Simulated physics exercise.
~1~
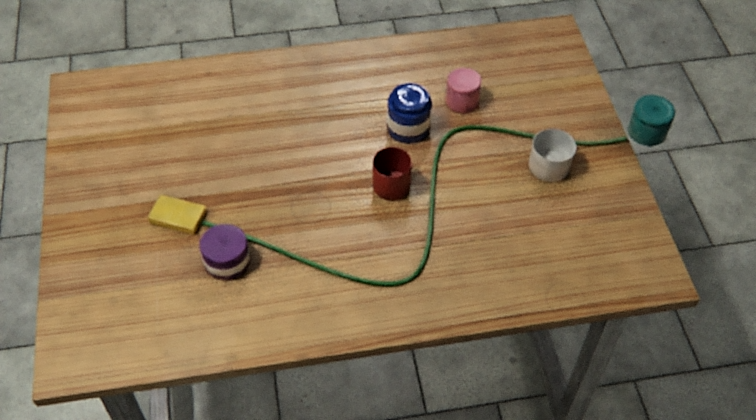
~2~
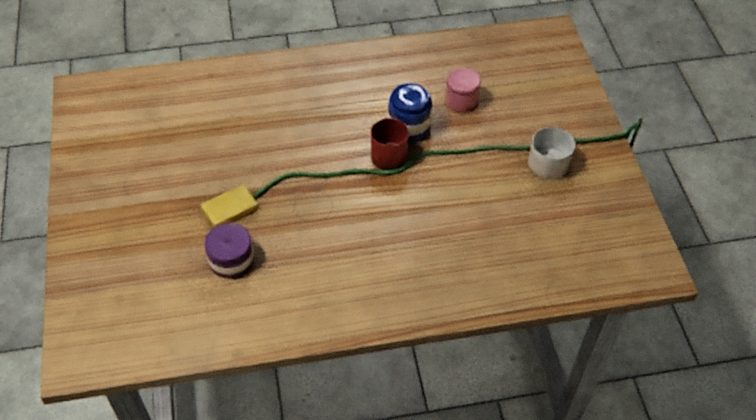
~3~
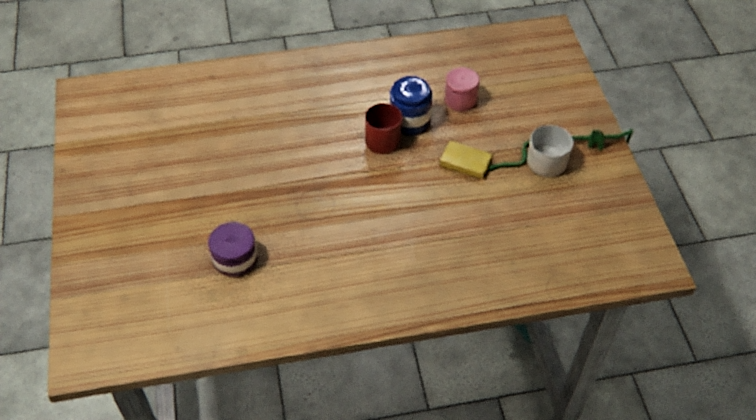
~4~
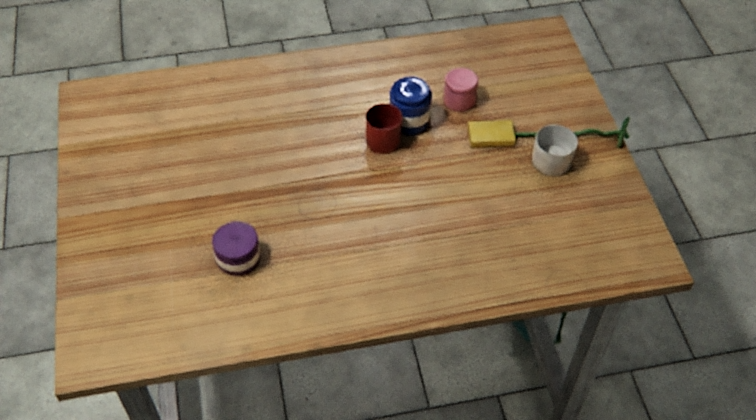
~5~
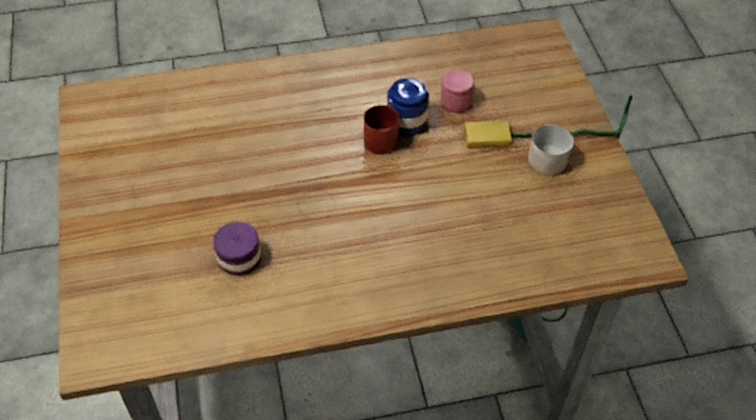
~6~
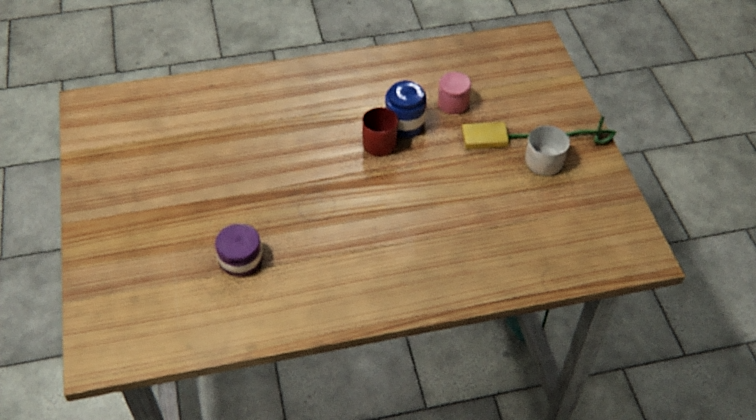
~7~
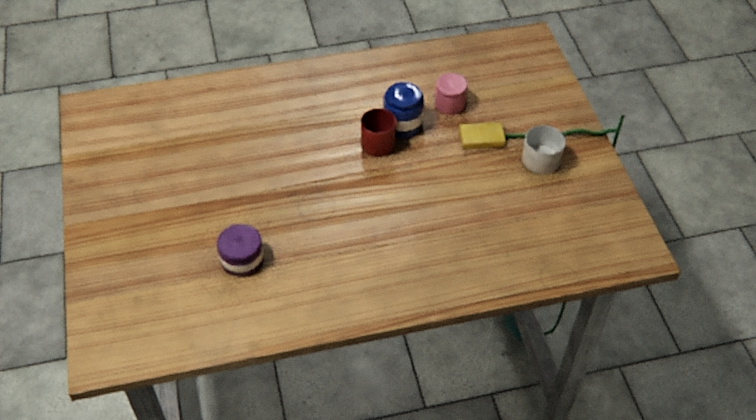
We see a teal cylinder drop off the right edge of a wooden table, its green cable dragging a yellow block rightward past a purple canister and nudging a red cup. The block stops near the white cup, still on the table, while the cable hangs over the edge.
